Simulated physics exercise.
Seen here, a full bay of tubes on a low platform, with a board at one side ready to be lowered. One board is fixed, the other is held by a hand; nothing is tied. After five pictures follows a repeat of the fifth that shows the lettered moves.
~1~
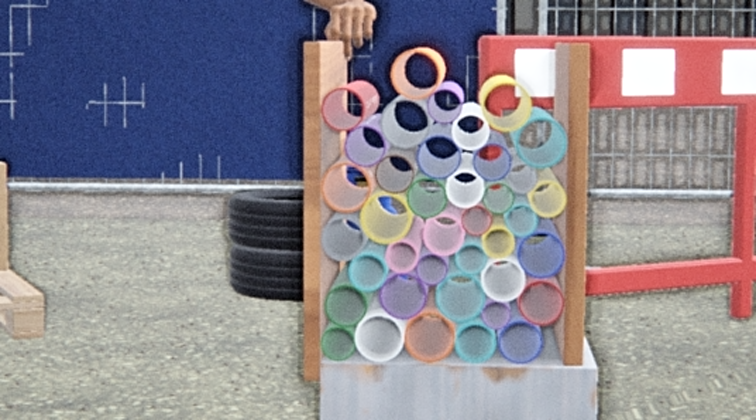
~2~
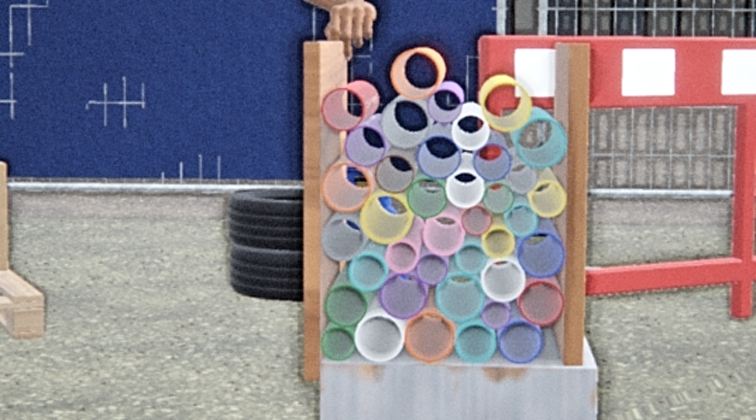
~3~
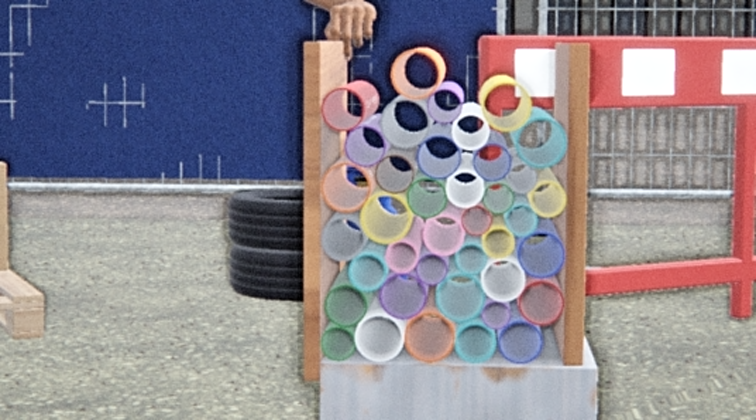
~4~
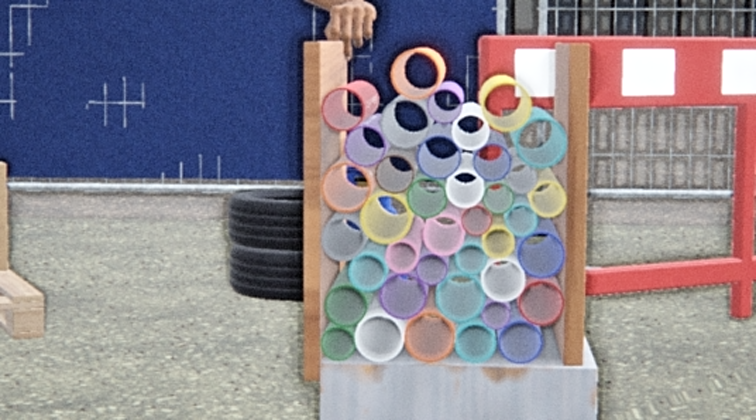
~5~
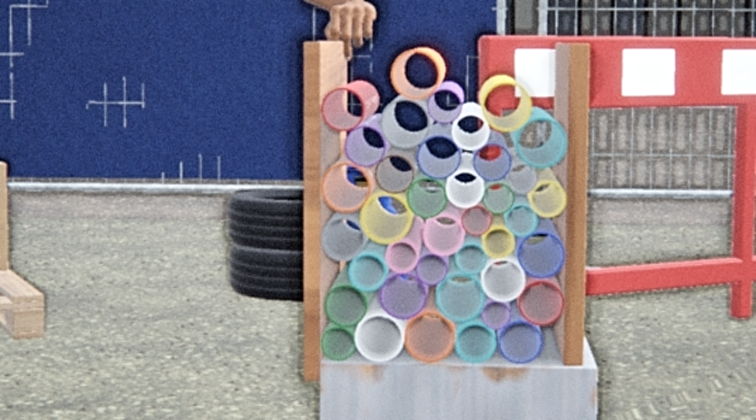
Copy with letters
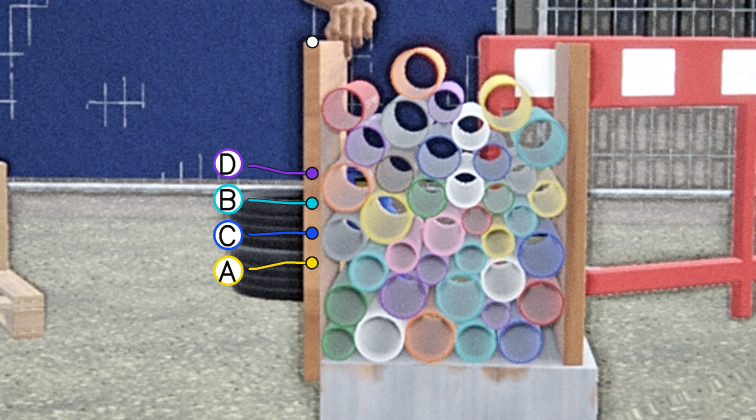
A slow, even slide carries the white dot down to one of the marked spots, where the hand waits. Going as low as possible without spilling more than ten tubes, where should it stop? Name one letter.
The answer is mark A.
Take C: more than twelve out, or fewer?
Fewer than twelve.
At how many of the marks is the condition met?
Four of them.
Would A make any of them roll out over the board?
Yes.
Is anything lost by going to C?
Yes.
On the marked copy, A at (312, 263); B at (312, 203); C at (312, 233); D at (312, 173); the white dot at (313, 42).
Following A. Soon after the start, top of the board (321, 134).
Later, top of the board (321, 234).
In the end, top of the board (321, 262), about seven out over the board.
As for the rest, B about four out over the board; C ten out over the board; D one out over the board.
